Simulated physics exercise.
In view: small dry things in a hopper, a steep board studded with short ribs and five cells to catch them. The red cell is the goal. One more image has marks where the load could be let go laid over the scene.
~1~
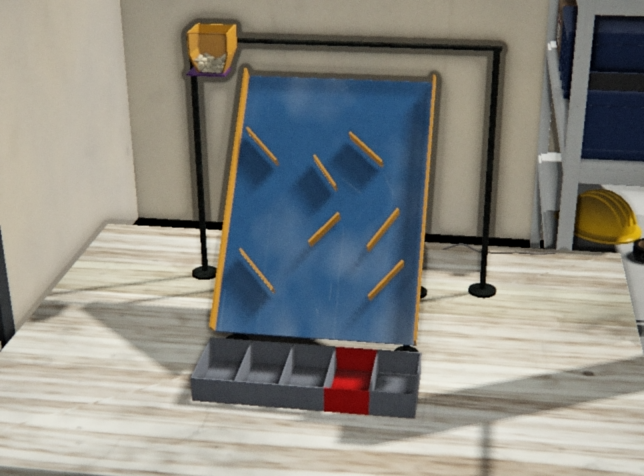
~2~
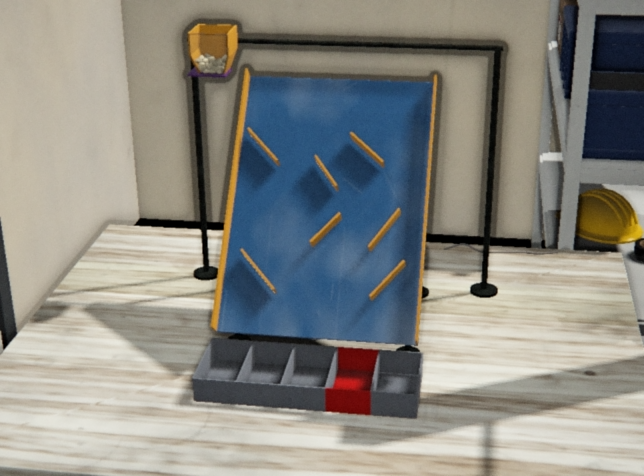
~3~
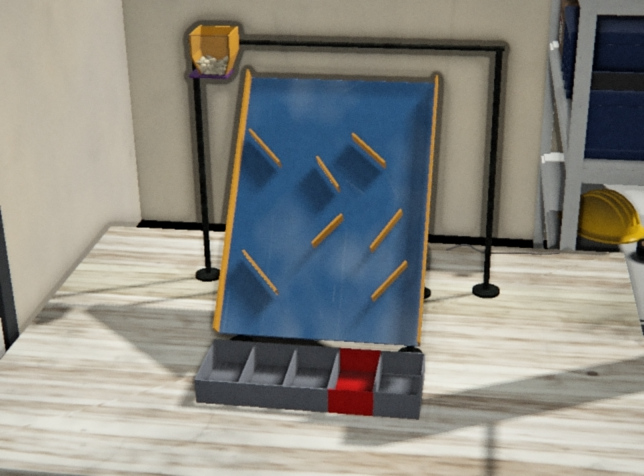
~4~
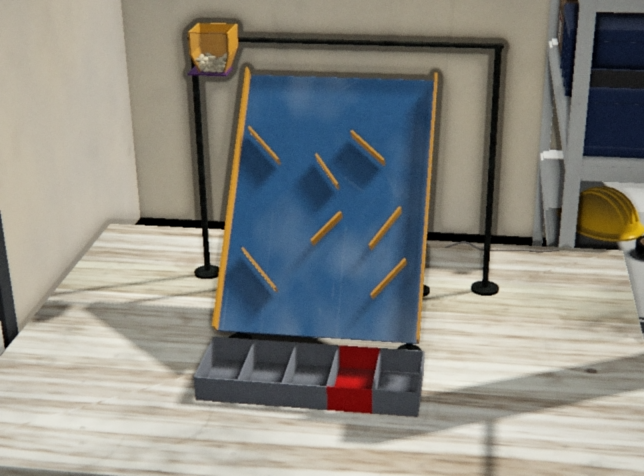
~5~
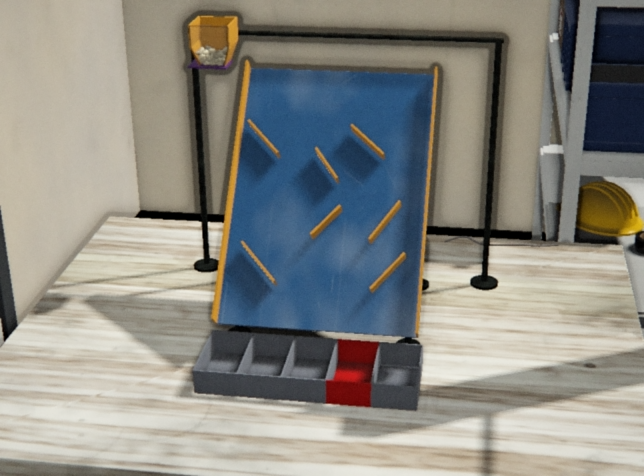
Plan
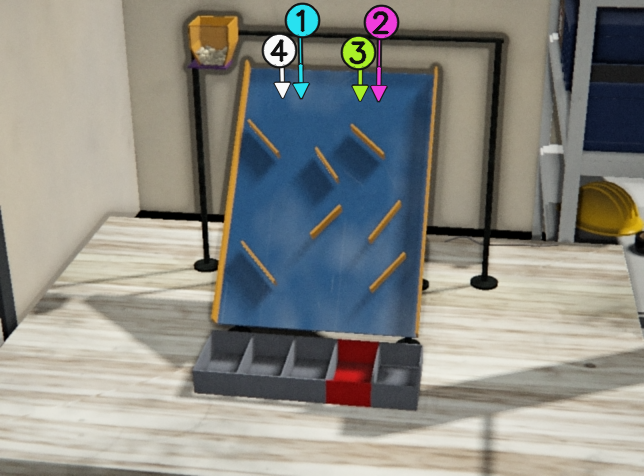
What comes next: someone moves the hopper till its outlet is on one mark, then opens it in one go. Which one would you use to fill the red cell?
Use mark 3.
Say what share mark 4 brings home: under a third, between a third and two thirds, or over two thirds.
Under a third.
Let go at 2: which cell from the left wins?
The fifth from the left.
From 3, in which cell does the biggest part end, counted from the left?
It is the fifth one.
On the marked copy, mark 1 meets the board at (301, 92); mark 2 meets the board at (378, 95); mark 3 meets the board at (360, 95); mark 4 meets the board at (282, 92).
With 1, only a few in the red cell, all but a few in other cells.
With 2, a small share in the red cell, the bulk in other cells.
With 3, close to a third in the red cell, close to two thirds in other cells, only a few outside the box.
With 4, none at all in the red cell, all but a few in other cells, only a few outside the box.
